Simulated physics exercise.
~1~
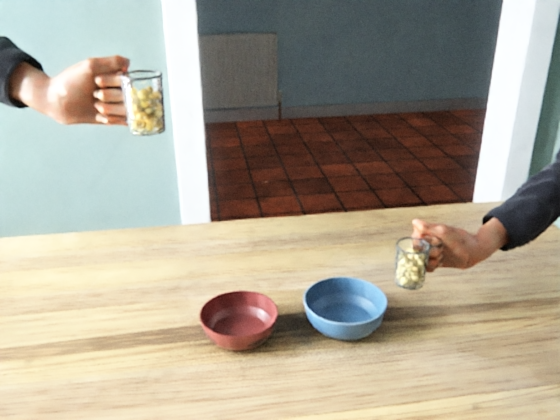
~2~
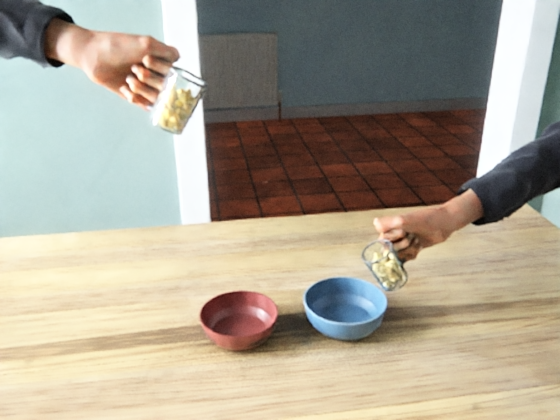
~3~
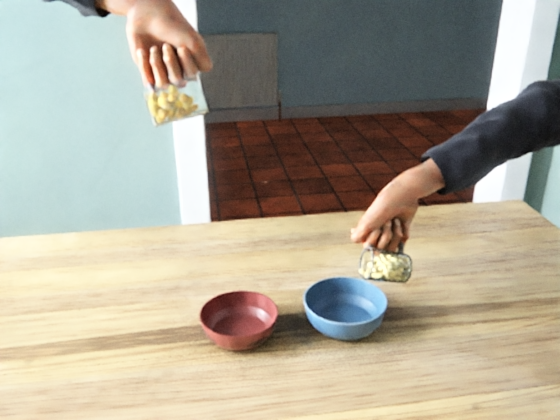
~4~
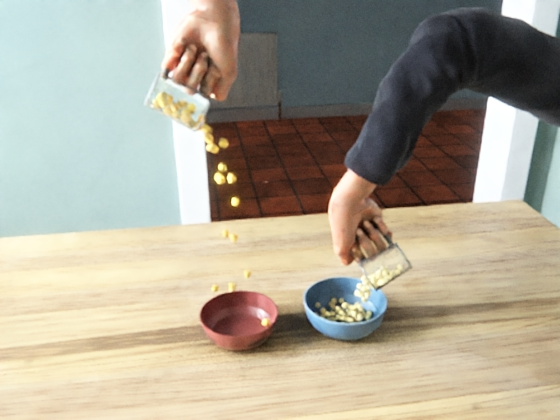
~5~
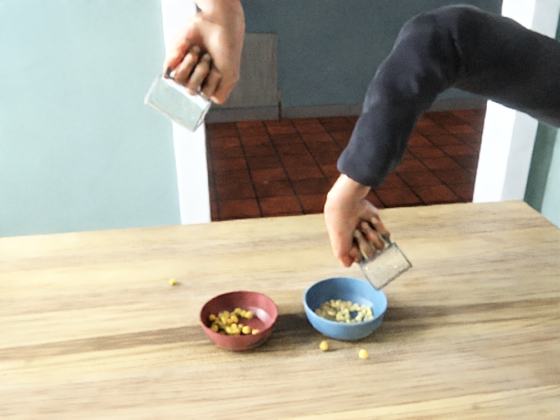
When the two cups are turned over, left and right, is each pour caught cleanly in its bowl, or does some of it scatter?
The left pour scatters, with most pieces landing in the red bowl but a few ending up outside it. The right pour is caught cleanly in the blue bowl.
